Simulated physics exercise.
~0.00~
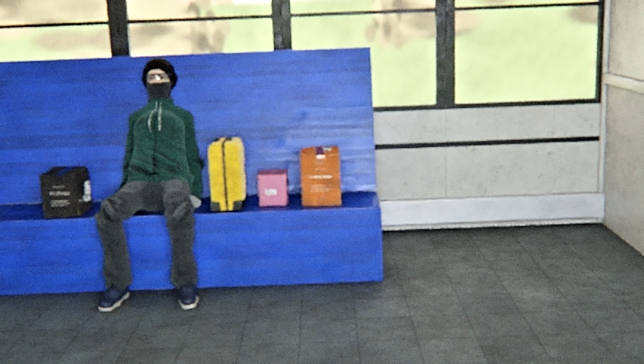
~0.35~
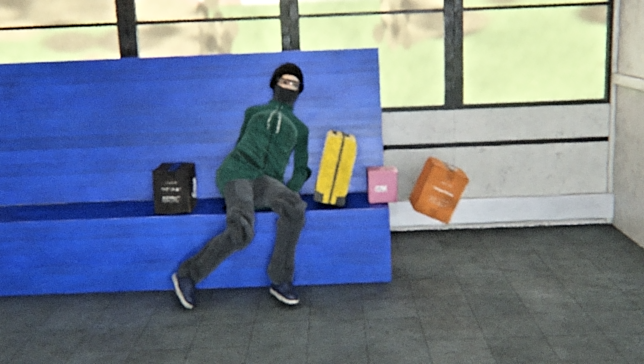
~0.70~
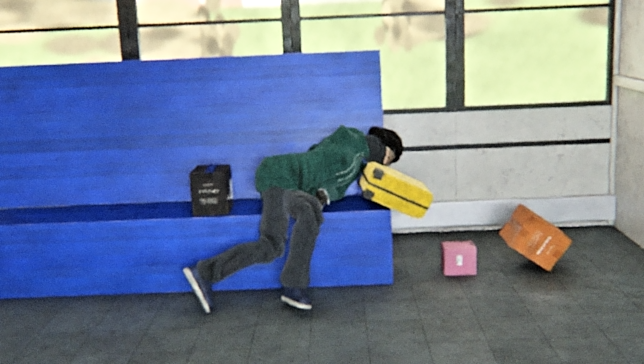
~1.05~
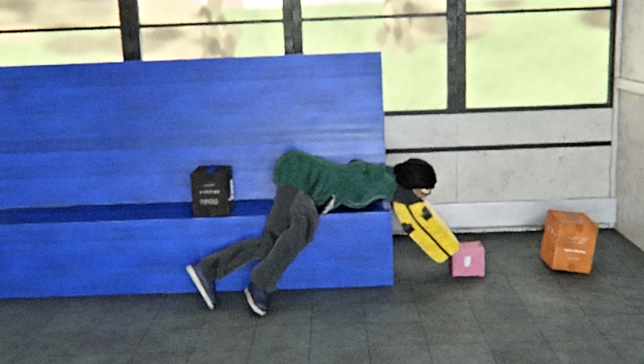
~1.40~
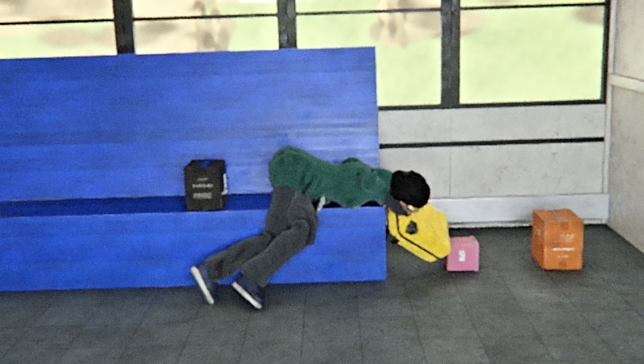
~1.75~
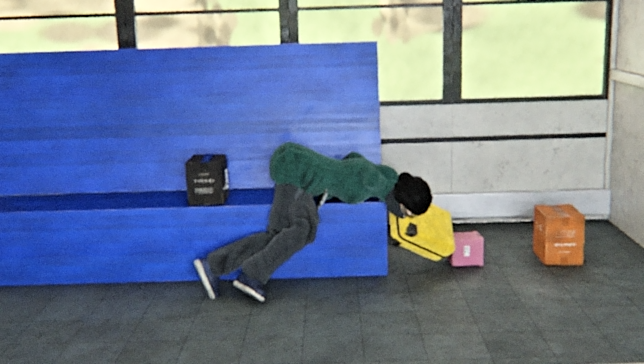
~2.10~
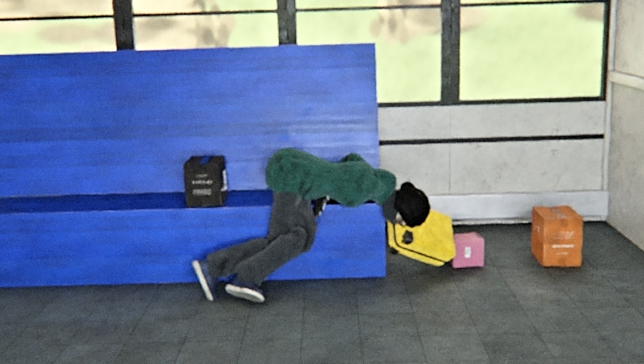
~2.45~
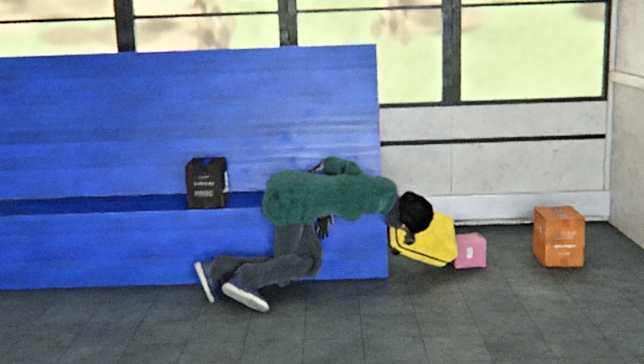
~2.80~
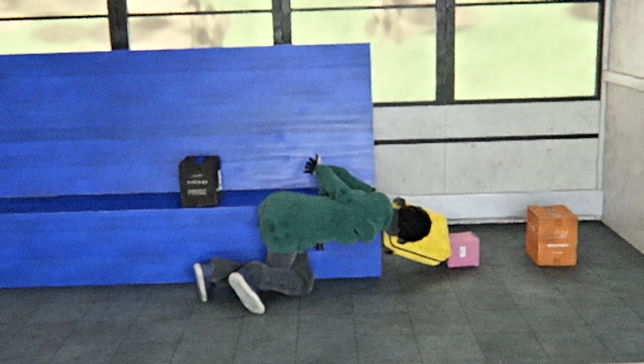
Masked passenger in green slumping right along a blue bench as yellow, pink and orange luggage drops off, black bag staying on.
